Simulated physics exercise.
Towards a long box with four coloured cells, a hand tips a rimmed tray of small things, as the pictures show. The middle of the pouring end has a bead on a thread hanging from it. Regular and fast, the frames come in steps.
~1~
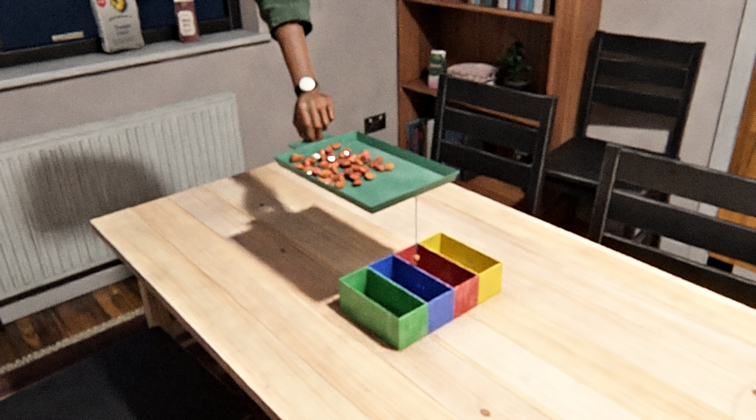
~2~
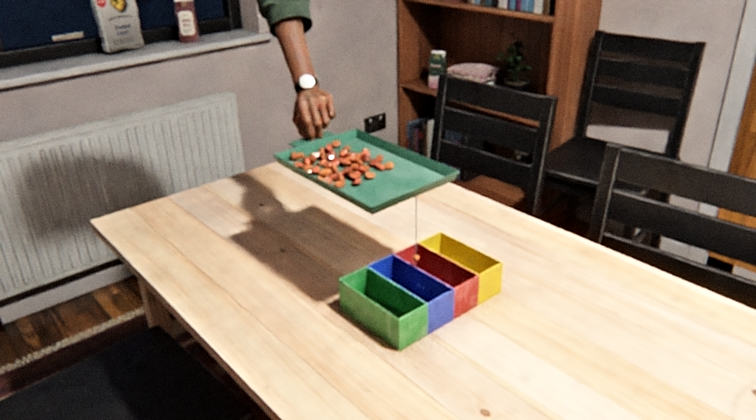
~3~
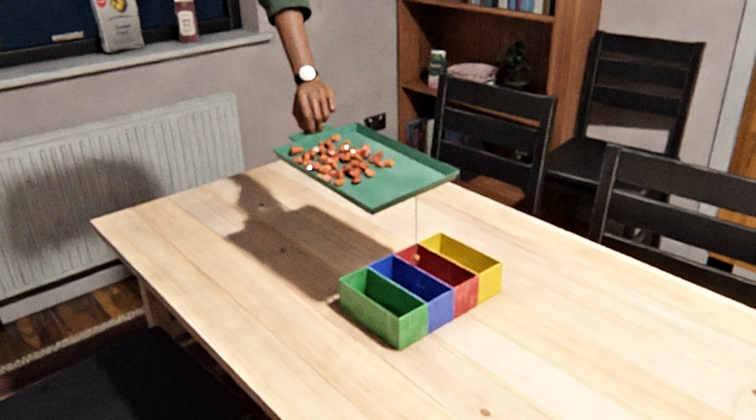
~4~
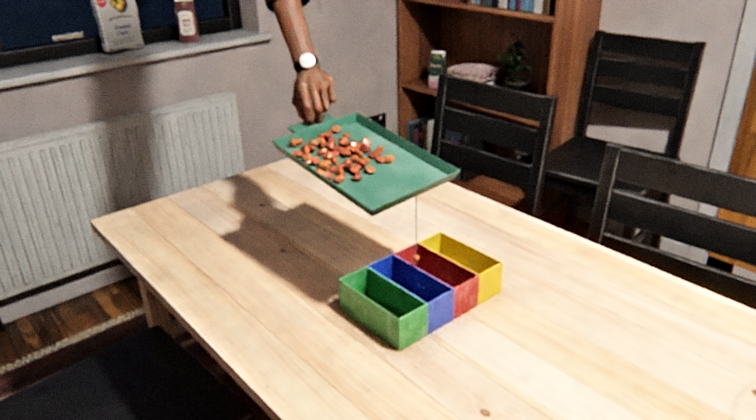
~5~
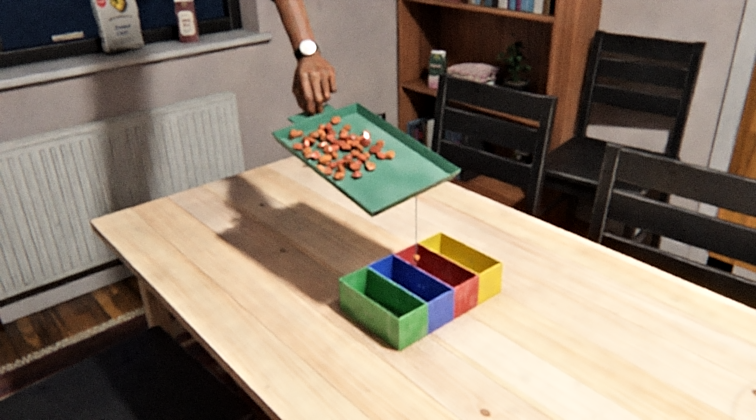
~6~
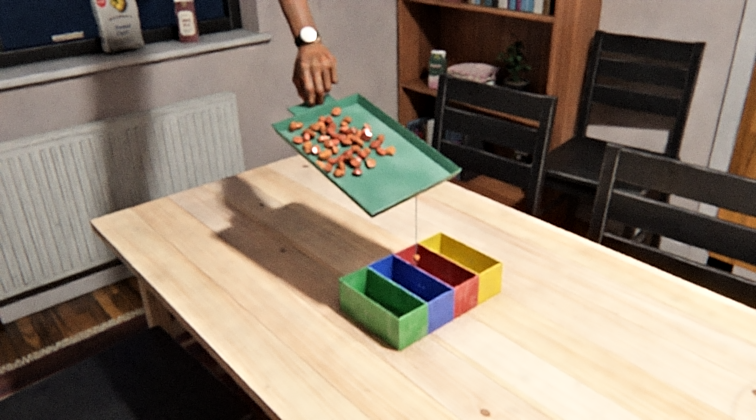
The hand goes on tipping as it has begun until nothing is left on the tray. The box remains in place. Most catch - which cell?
Cell: Green.
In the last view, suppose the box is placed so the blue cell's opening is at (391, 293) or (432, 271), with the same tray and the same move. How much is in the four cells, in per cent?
Estimates in order: 90 percent, 50 percent.
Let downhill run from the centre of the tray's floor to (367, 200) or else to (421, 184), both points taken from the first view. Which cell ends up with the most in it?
That green cell; yellow.
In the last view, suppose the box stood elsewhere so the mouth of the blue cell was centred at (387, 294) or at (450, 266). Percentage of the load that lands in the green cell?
10 %, then 20 %.
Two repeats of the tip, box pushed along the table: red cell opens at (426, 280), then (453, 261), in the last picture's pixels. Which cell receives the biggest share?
So it's the blue cell for the first shift and that green cell for the second.
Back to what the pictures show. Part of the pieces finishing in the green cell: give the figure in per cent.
That part is close to 60 percent of the load.
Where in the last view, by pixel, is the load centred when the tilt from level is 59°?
About (384, 204).
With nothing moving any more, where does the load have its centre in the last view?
Last view, centre at rest - approx. (399, 319).
Shortly afterwards, tray tipped steeply; the bulk on the tray; only a few in the green cell; a little falling or outside the box.
Next, tray tipped right over; only a few on the tray; near half in the green cell; near a quarter in the blue cell; only a few in the red cell; near a quarter falling or outside the box.
Some moments later, tray tipped past a quarter turn; near half in the green cell; near a third in the blue cell; only a few in the red cell; a little falling or outside the box.
In the end, tray tipped past a quarter turn; near half in the green cell; near a third in the blue cell; only a few in the red cell; none at all in the yellow cell; a little outside the box.
